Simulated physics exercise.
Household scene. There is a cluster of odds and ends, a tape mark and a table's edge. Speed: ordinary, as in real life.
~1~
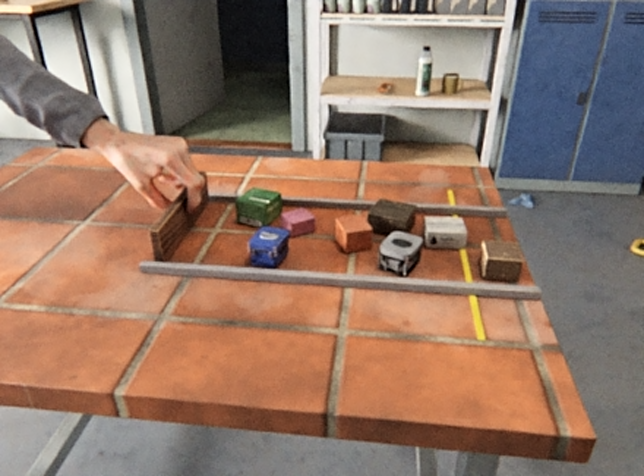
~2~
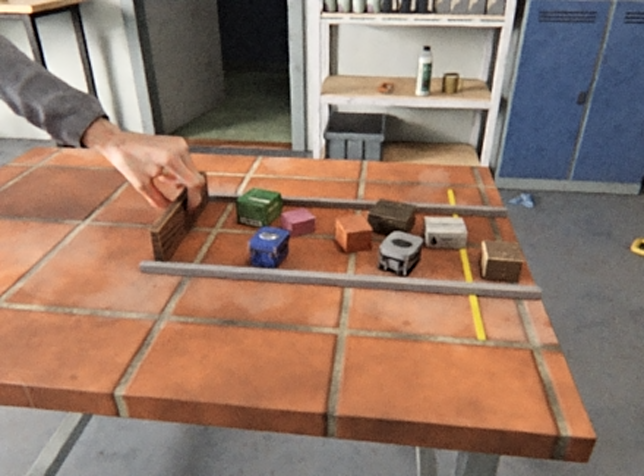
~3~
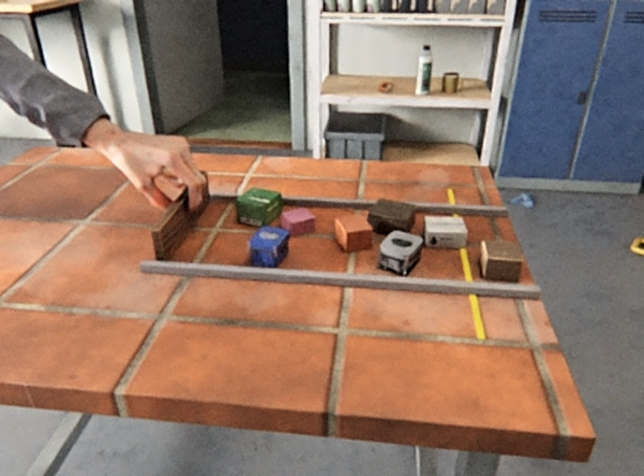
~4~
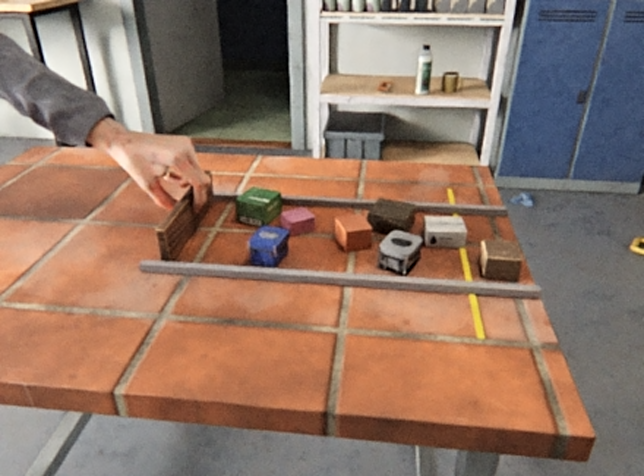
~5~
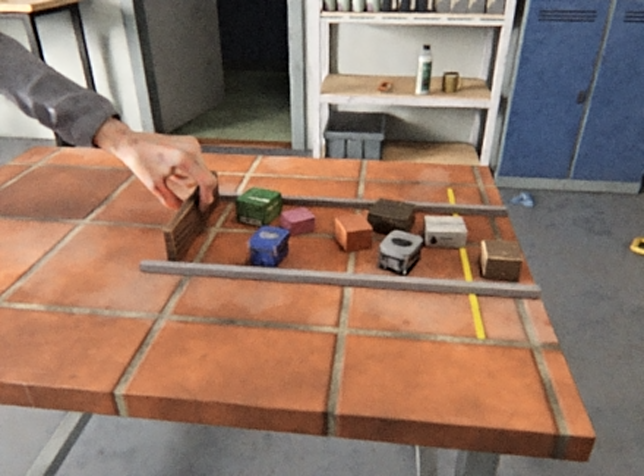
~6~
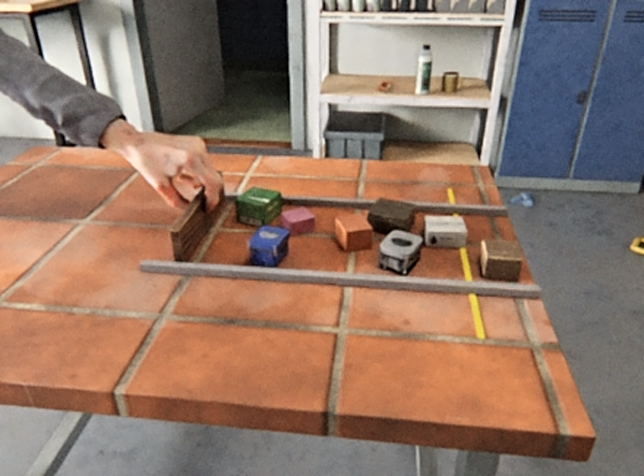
The clip opens on a tiled tabletop where a hand grips a brown board at the left end of two grey rails, with small colored blocks scattered between them and a yellow tape line at right. The hand slides the board slightly rightward toward the green and blue blocks, while the blocks stay still.
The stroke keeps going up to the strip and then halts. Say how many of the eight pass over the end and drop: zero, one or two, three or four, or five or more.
I expect one or two drops over the end.
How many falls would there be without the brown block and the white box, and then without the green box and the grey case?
Well, the first time you'd get 0, and the next time 0.
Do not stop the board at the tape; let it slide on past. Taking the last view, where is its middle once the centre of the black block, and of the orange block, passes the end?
The middle is at (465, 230) when it's the black block, and at (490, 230) when it's the orange block.
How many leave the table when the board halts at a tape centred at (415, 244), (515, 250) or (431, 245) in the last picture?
First 0, then 8, then 0.
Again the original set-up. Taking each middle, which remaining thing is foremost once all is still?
Answer: The black block.
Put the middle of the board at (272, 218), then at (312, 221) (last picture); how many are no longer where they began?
First 3 and then 4.
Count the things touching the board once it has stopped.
In total, 3.
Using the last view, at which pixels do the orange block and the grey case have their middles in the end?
First: About (498, 244); second: About (519, 269).
Early on, none off yet; brown block at rest near (500, 260); white box at rest near (444, 232); grey case at rest near (400, 253).
A while later, none off yet; brown block at rest near (500, 260); white box travelled about its own width near (475, 236); grey case travelled about its own width near (435, 258).
Finally, the number that fall off is one or two; lost, white box and brown block.
